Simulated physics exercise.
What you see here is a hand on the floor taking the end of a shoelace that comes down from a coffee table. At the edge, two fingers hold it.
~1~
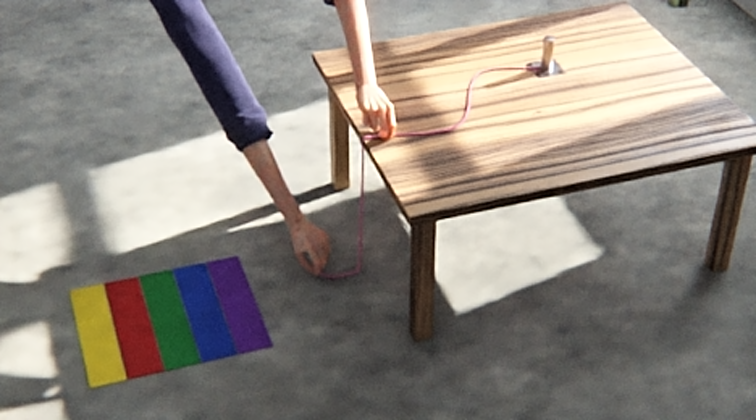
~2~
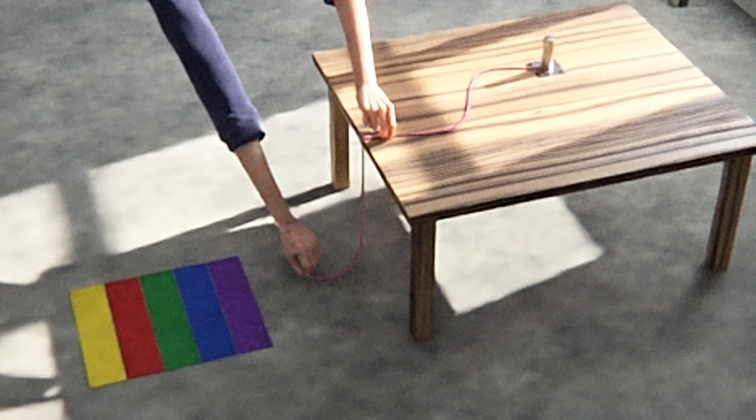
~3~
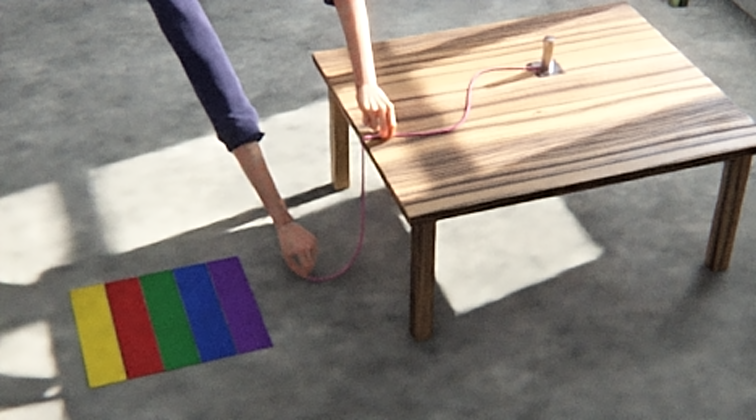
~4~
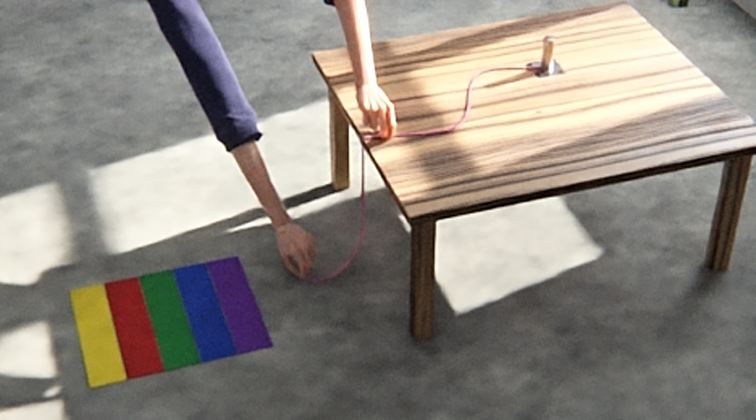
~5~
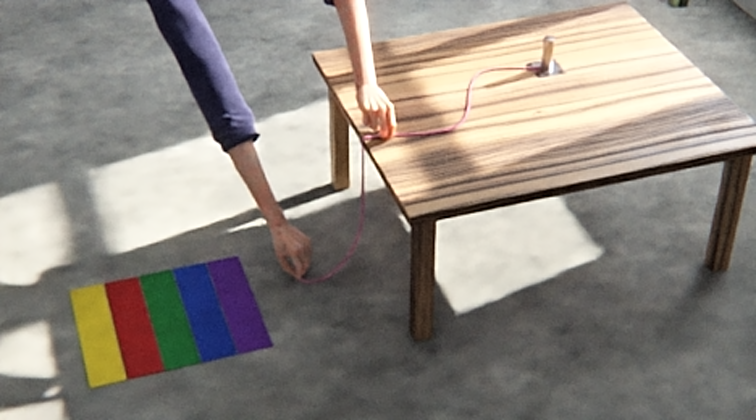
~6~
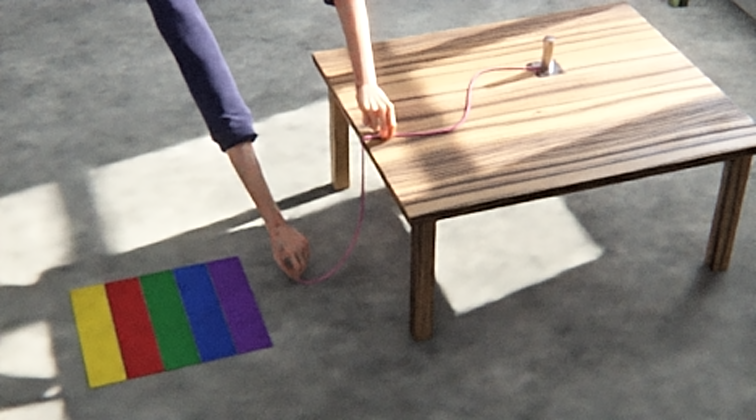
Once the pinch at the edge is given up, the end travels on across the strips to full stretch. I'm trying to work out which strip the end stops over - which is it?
It stops over the green one.
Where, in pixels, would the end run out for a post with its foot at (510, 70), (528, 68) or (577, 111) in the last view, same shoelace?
The spots are near (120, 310), (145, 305) and (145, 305).
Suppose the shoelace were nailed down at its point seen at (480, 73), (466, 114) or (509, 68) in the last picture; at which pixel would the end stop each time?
In order: (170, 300), then (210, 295), then (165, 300).
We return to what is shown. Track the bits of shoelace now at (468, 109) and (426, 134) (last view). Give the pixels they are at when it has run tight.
Point one to (432, 107), point two to (373, 126).
A little later, end near (226, 290); over purple.
Next, end near (187, 298); over blue.
When it is tight, end near (163, 303); over green. It gets as far as the green strip.
